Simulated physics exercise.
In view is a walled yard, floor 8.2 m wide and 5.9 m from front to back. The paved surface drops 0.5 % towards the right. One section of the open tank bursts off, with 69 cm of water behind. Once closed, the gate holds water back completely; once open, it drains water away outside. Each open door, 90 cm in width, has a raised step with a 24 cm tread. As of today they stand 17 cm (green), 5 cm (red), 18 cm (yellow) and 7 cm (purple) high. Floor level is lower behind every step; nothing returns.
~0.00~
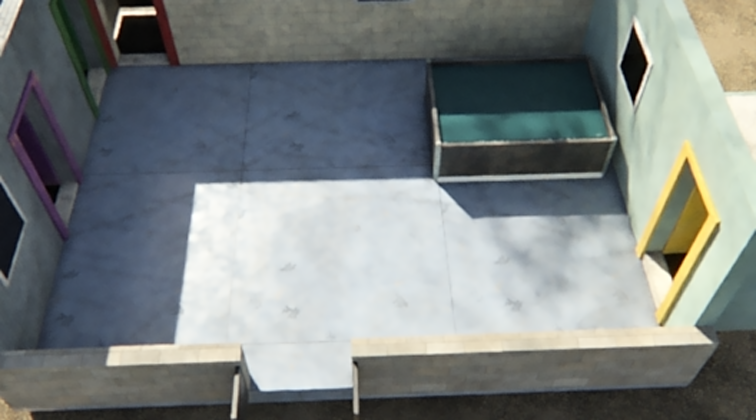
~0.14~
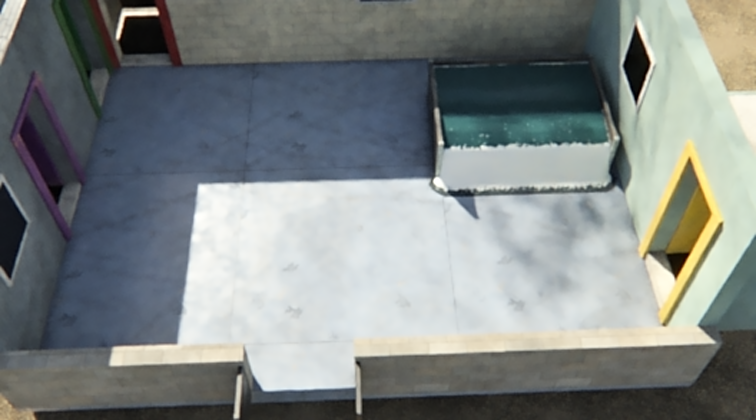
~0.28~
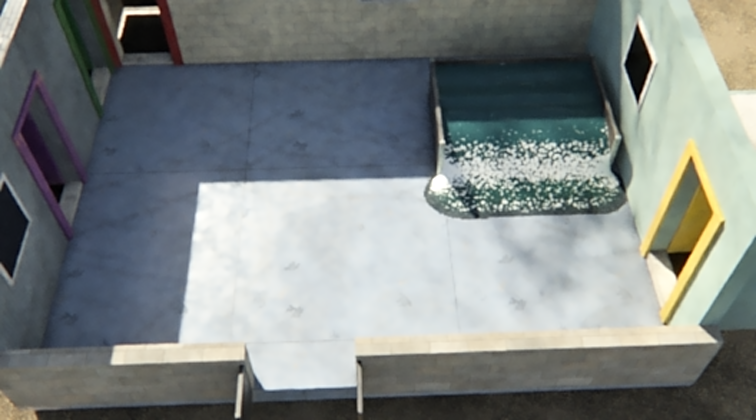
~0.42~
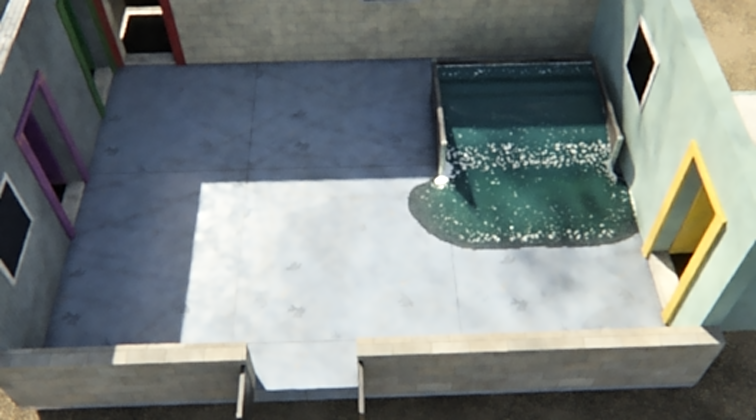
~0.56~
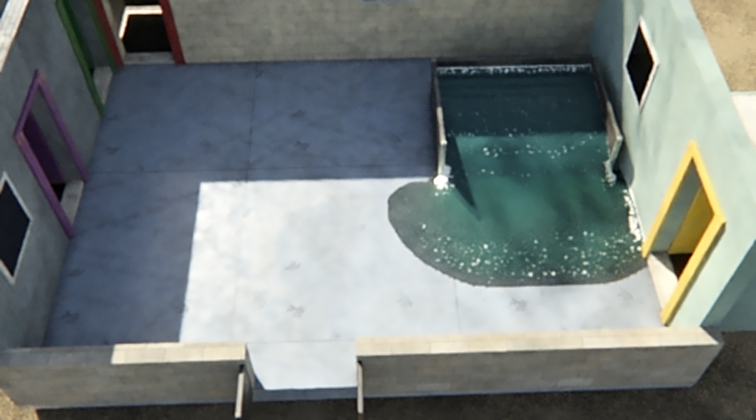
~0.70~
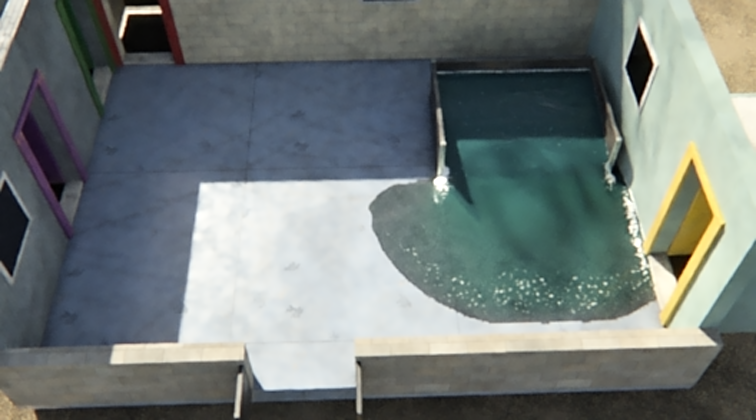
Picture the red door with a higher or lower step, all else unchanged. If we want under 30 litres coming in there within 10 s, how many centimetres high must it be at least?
About 10.5 centimetres.
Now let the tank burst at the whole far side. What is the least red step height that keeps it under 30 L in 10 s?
Then the minimum is about 8.5 cm.
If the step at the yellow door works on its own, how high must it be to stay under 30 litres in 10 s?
For yellow, a step near 26 cm.
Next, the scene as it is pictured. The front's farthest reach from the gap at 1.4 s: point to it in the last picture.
At about (375, 369).
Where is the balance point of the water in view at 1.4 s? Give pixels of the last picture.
At about (530, 205).
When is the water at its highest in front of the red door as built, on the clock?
About 7.5 seconds.
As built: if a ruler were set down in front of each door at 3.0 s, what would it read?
Door by door in centimetres - green 0, red 0, yellow 32, purple 0.
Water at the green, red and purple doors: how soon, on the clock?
For green it's 6.0 s, for red 6.5 s, and for purple 4.5 s.
After 1.4 s water covers 30 % of the floor, deepest (50 cm) near (669, 360); it has not reached the red door.
After 3.0 s water covers 35 % of the floor, deepest (31 cm) near (655, 312); it has not reached the red door.
After 10.0 s water covers 95 % of the floor, deepest (11 cm) near (112, 77); 11 cm at the red door, 109 litres in over its 5 cm step.
At the red door as built, the water arrived by 6.6 s and peaked near 14 cm at 7.6 s.
Run again over the same 10 s with other heights there, 48 litres in over 9 cm, 15 litres over 12.5 cm. The limit of 30 litres is kept from about 10.5 cm up.
